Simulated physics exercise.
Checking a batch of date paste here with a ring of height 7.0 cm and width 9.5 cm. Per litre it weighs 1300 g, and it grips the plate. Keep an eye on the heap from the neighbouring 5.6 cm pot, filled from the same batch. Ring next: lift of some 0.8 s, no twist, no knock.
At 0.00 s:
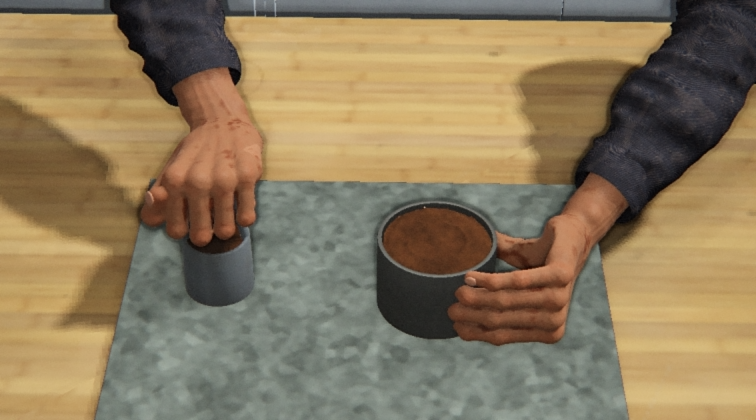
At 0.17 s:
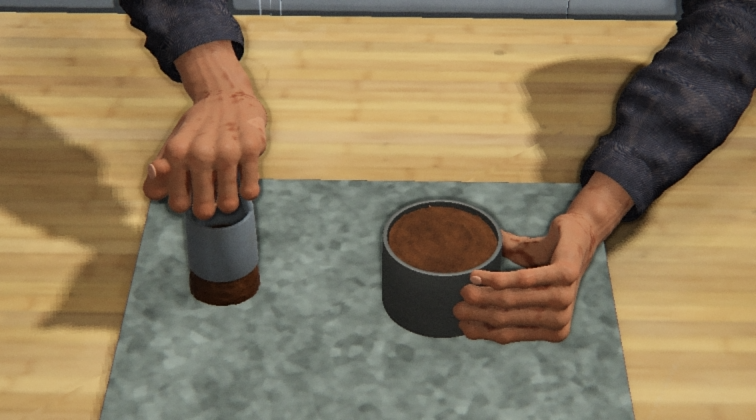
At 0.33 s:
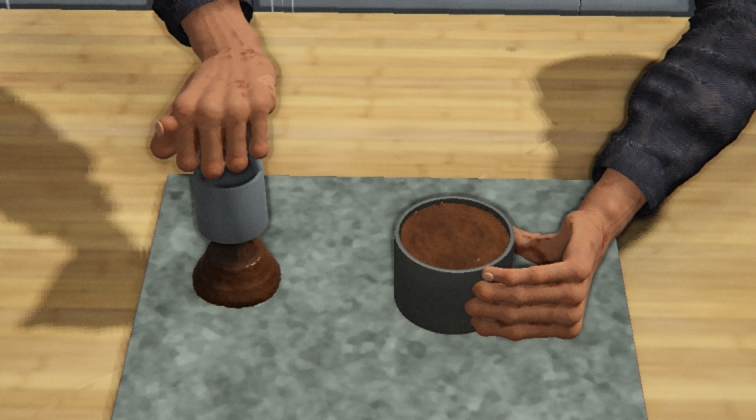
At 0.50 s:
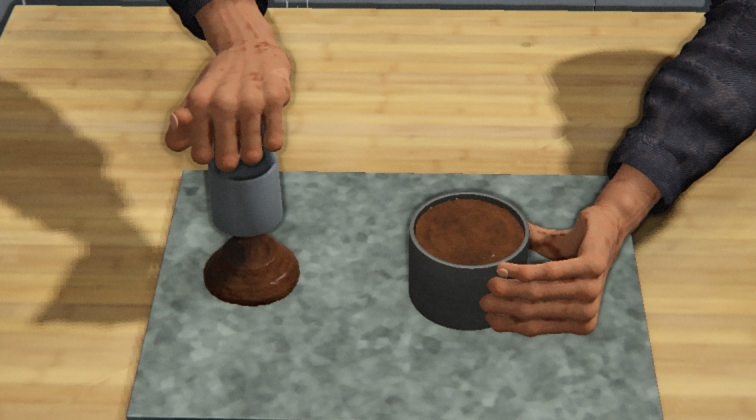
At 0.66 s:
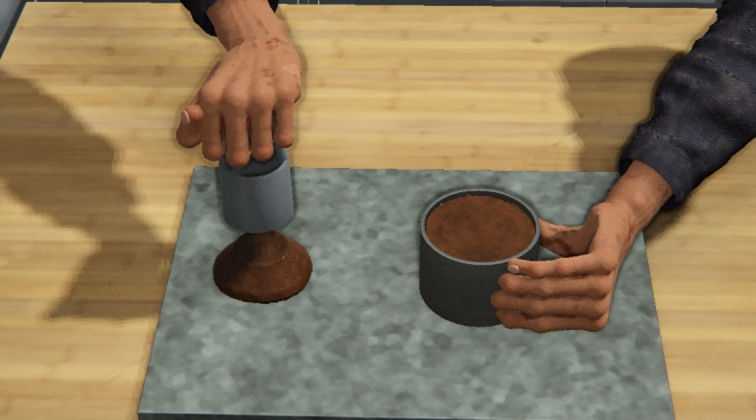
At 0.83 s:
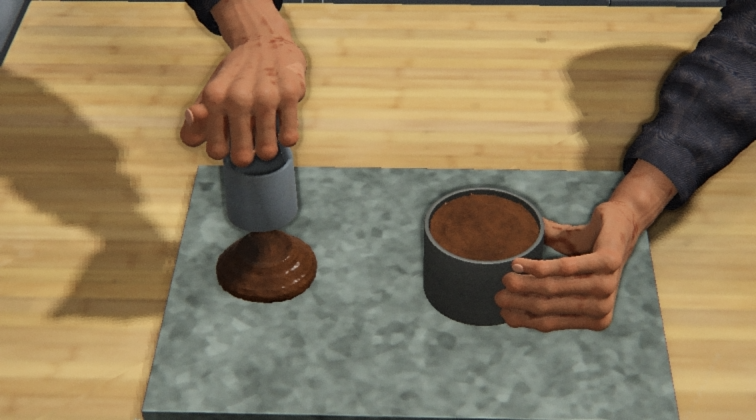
Brown paste slumping into a low, widening mound as one hand lifts a small grey cylinder, another steadying a filled dark mug.
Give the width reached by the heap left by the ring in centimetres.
It comes to near 16.9 cm.
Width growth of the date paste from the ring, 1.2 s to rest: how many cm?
4.0 cm.
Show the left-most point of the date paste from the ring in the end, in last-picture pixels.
Position: Around (386, 289).
After 1.0 s, the ring is up 1.2 cm; the date paste has come down 0.1 cm to 6.9 cm and is 9.9 cm wide.
After 1.2 s, the ring is up 3.9 cm; the date paste has come down 1.7 cm to 5.3 cm and is 13 cm wide.
After 1.4 s, the ring is up 6.7 cm; the date paste has come down 3.1 cm to 3.9 cm and is 15 cm wide.
After 1.7 s, the ring is clear; the date paste has come down 3.6 cm to 3.4 cm and is 16 cm wide.
After 2.8 s, at rest, the ring is clear; the date paste has come down 3.8 cm to 3.2 cm and is 17 cm wide.
